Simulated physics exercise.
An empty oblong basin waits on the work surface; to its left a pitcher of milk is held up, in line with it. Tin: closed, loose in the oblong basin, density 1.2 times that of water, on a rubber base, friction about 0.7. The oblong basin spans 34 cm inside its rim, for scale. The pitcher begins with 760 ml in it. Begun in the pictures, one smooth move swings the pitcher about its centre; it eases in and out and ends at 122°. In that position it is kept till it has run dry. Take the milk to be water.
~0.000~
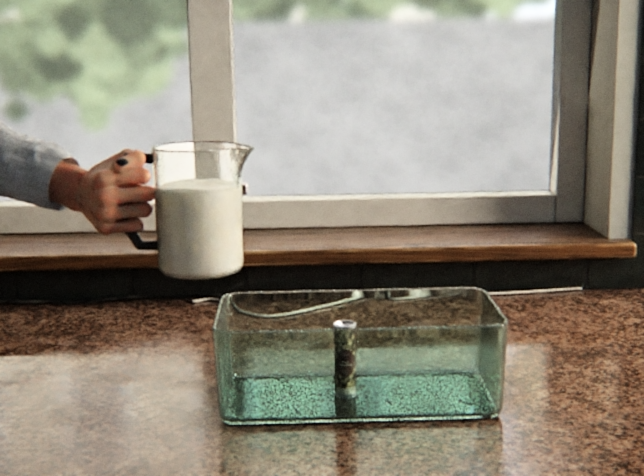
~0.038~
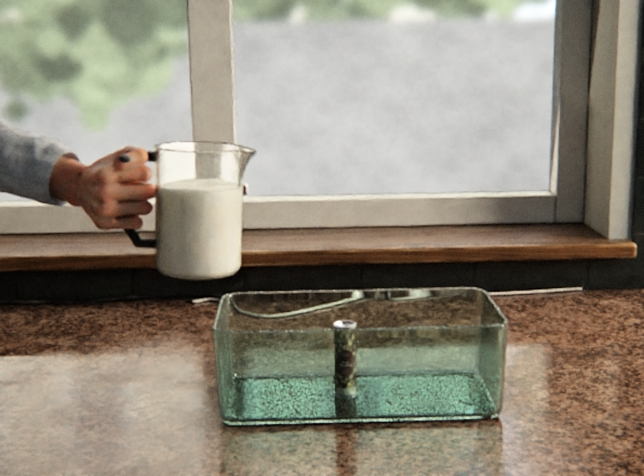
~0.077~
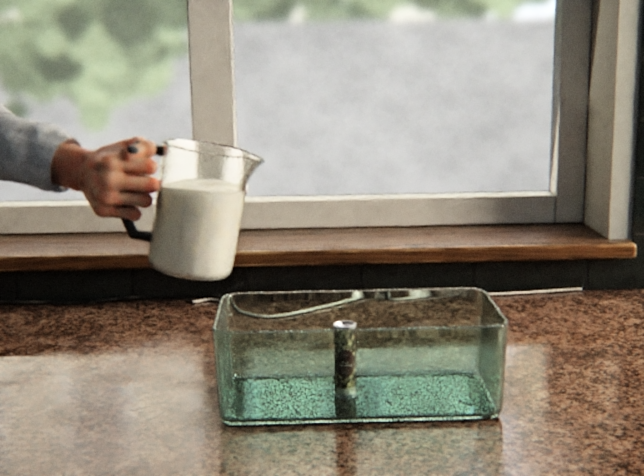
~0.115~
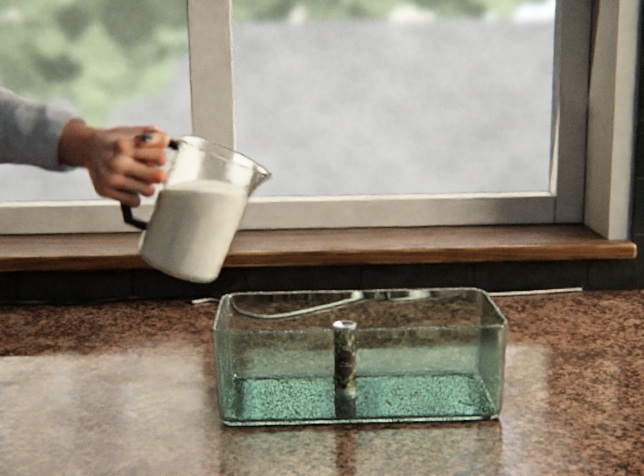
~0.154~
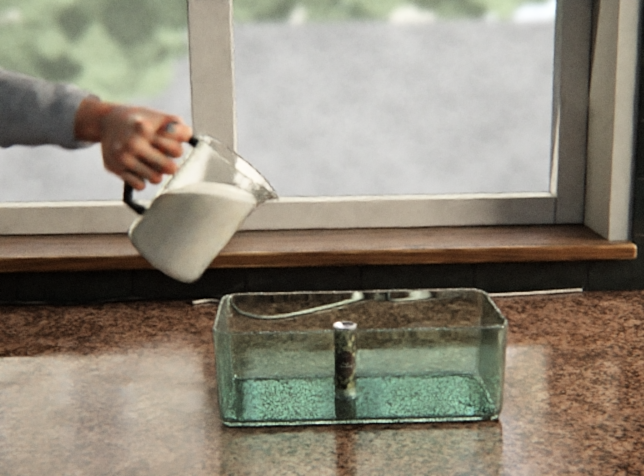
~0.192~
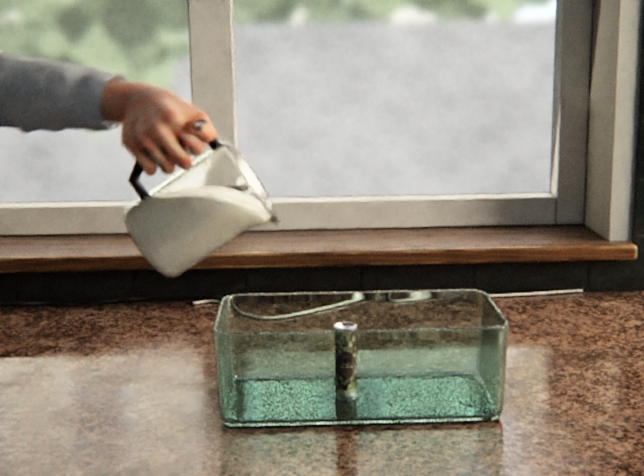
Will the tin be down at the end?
It never tumbles.
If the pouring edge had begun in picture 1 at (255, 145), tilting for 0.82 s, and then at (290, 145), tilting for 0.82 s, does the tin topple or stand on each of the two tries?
Try 1: Tipped over; try 2: Tipped over.
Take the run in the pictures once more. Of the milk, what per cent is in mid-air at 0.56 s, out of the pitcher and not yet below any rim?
Something like 10 per cent is in the air then.
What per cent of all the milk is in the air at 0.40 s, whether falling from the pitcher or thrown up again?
Near 20 per cent of it all.
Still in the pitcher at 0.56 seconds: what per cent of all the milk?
About 10 per cent.
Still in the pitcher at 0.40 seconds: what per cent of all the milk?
About 50 per cent.
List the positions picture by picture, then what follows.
In the first frame, tilt 0°; pouring edge (254, 147); surface from (158, 185) to (239, 184); the oblong basin's rim runs from (218, 313) to (495, 307); the tin's top is at (345, 327).
In the second frame, tilt 3°; pouring edge (257, 150); surface from (159, 185) to (240, 184).
In the third frame, tilt 11°; pouring edge (264, 159); surface from (161, 186) to (243, 186).
In the fourth frame, tilt 23°; pouring edge (273, 175); surface from (155, 206) to (248, 189).
In the fifth frame, tilt 39°; pouring edge (280, 197); surface from (141, 214) to (254, 195).
In the sixth frame, tilt 57°; pouring edge (281, 223); surface from (131, 204) to (267, 208).
By 0.40 s the tilt is 122° and 49 per cent is still to pour; the tin stands where it began.
By 0.56 s the tilt is 122° and 10 per cent is still to pour; the tin stands where it began.
By 0.72 s the tilt is 122° and 0 per cent is still to pour; the tin stands 1 cm from where it began.
By 0.90 s the tilt is 122° and 0 per cent is still to pour; the tin stands 1 cm from where it began.
At rest the tin stands 1 cm from where it began.
